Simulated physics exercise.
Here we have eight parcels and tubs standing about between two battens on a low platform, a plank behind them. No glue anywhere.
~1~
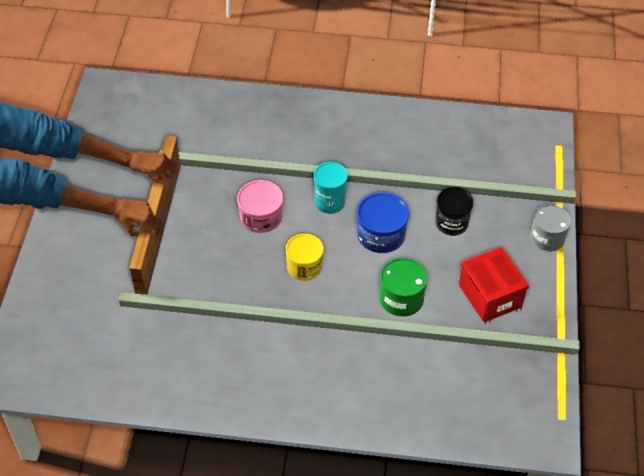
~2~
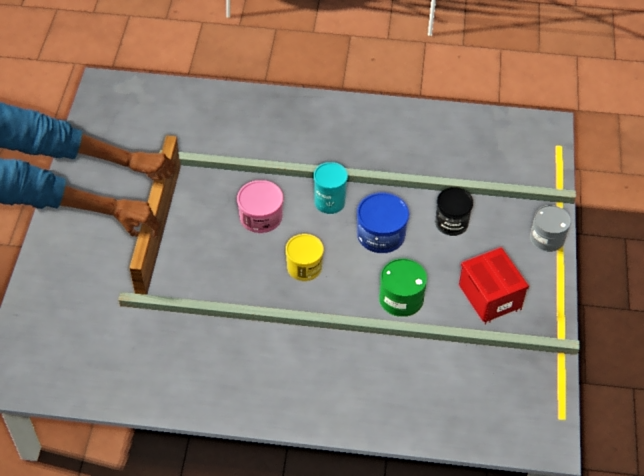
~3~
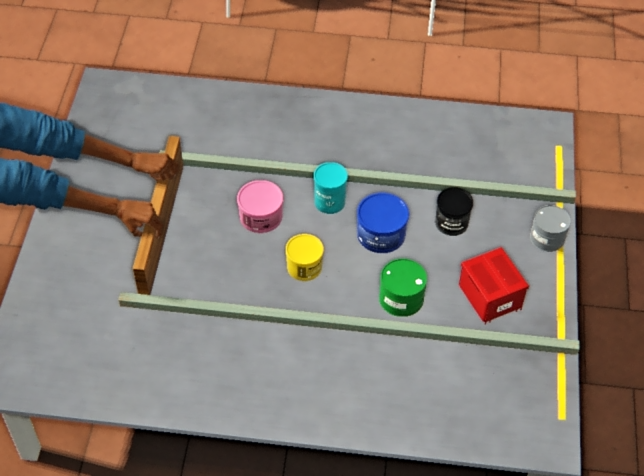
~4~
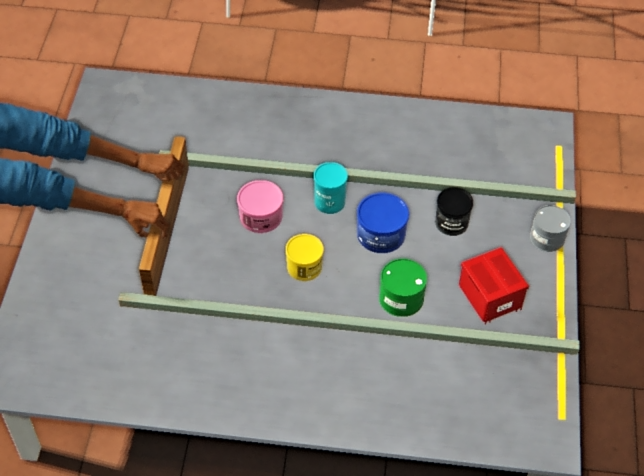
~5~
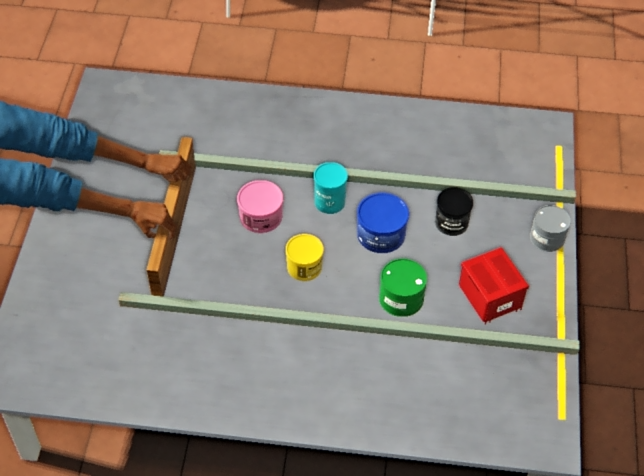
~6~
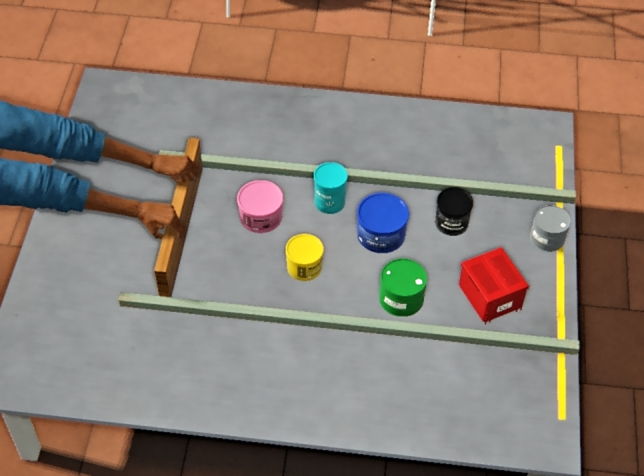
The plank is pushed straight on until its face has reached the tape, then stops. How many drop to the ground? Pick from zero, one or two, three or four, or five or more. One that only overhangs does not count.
In the end the number that fall off is five or more.
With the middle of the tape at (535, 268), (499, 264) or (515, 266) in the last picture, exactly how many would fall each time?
Try by try, 4, 1 and 3.
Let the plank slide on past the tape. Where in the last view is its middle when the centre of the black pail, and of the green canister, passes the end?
About (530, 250), and (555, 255) for the other.
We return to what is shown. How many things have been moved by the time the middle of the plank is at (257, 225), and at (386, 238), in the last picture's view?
At the one place 1, at the other 6.
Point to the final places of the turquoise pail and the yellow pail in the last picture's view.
The turquoise pail stops around (580, 207); the yellow pail around (582, 285).
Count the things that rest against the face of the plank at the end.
It touches 2.
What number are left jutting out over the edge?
The number is 2.
A little later, none off yet; grey canister at rest near (550, 228); red tote at rest near (492, 286); black pail at rest near (454, 212).
When it is over, the number that fall off is five or more; down, pink pail, blue pail, green canister, black pail, red tote and grey canister.
